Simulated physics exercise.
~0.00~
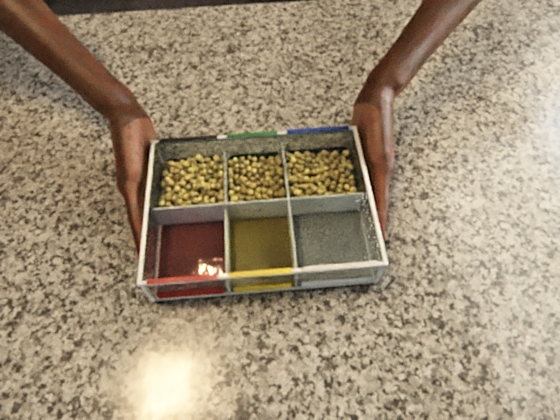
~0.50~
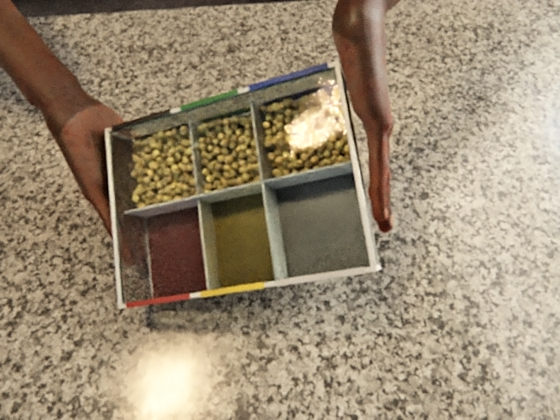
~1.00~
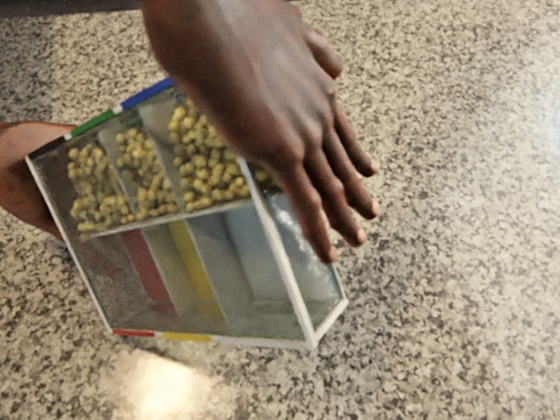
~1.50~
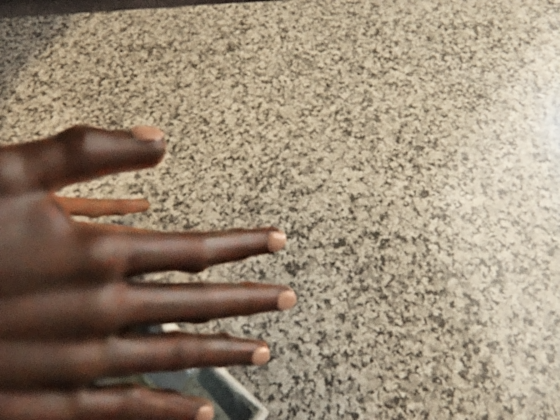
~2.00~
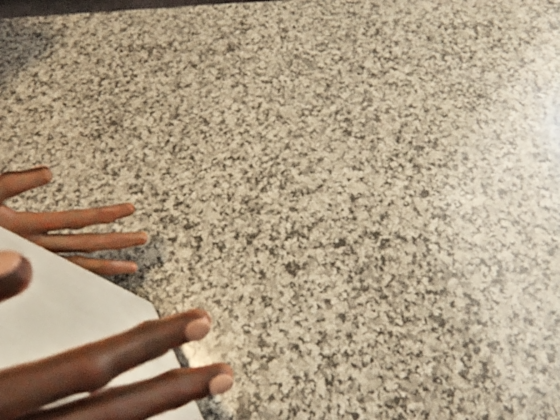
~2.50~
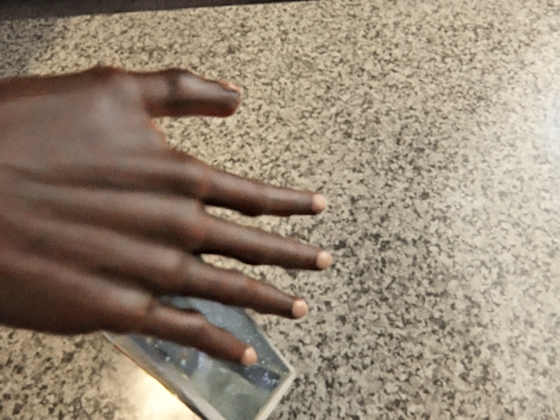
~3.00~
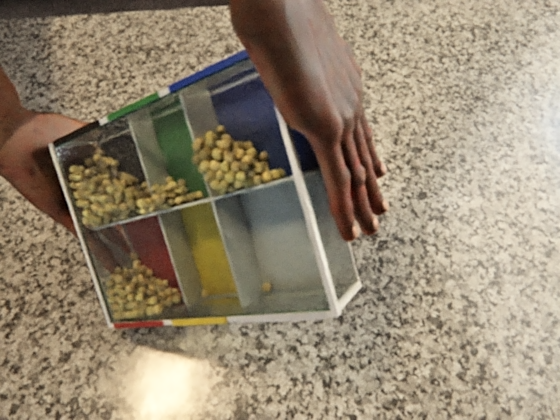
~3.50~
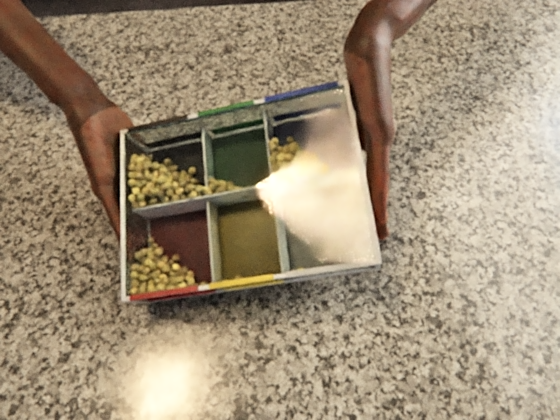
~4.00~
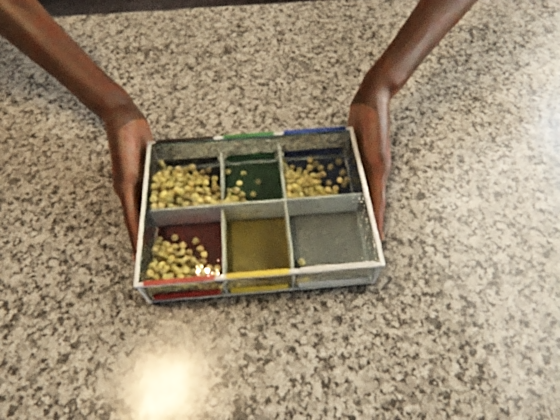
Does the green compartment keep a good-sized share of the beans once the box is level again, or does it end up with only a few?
The green compartment ends up with only a few beans. The sizeable groups are in the black, blue and red compartments, while yellow and white hold next to nothing.
